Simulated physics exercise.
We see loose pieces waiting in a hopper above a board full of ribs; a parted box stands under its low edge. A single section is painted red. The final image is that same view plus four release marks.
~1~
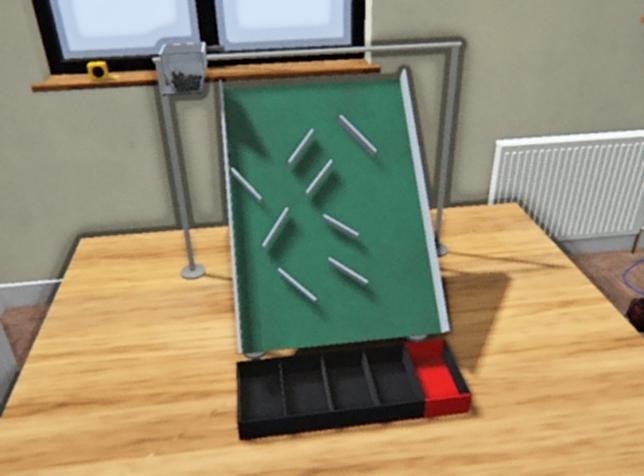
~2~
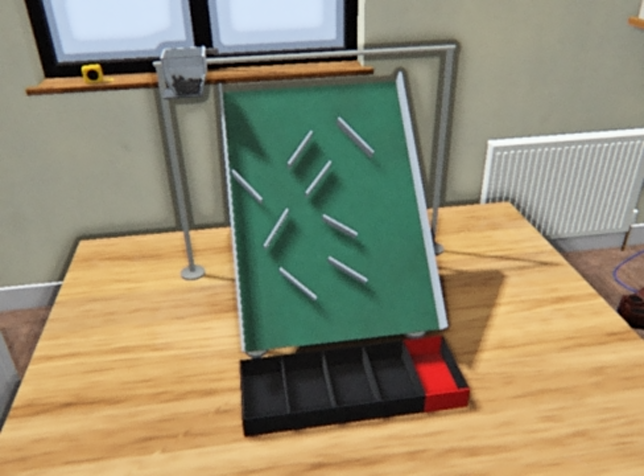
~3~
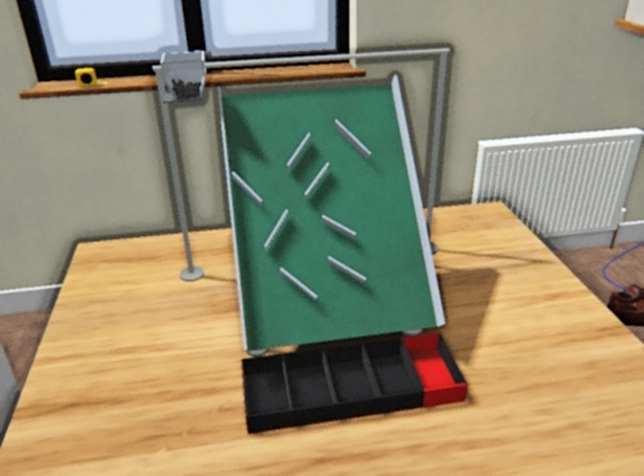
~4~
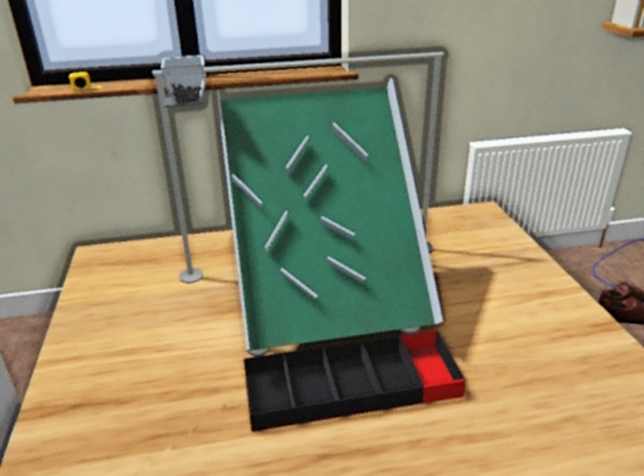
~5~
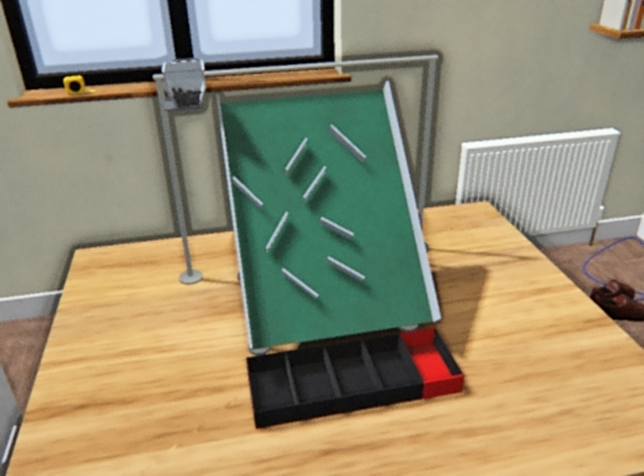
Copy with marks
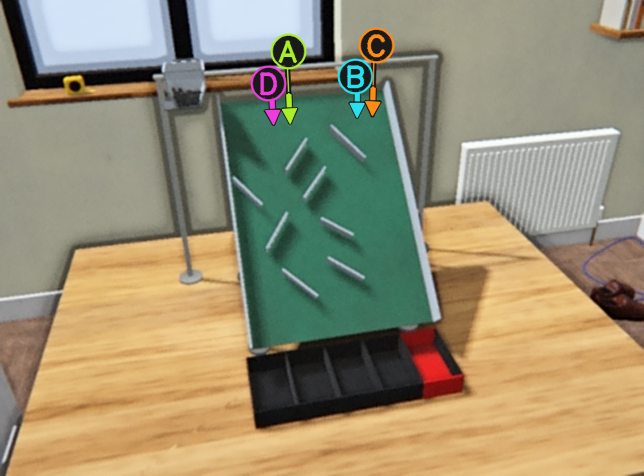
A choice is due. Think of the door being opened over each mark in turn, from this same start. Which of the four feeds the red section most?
I would pick mark B.
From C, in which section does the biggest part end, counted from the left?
The fifth from the left.
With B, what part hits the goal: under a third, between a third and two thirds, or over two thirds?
Mark B gives over two thirds.
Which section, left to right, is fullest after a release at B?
The fifth from the left.
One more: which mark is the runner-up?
That is mark C.
On the marked copy, mark A meets the board at (289, 117); mark B meets the board at (357, 112); mark C meets the board at (372, 110); mark D meets the board at (273, 119).
With A, a stray few in the red section, nearly all in other sections, a small part held on the board.
With B, all in the red section.
With C, most in the red section, a small part in other sections, a stray few outside the box.
With D, none in the red section, all in other sections.
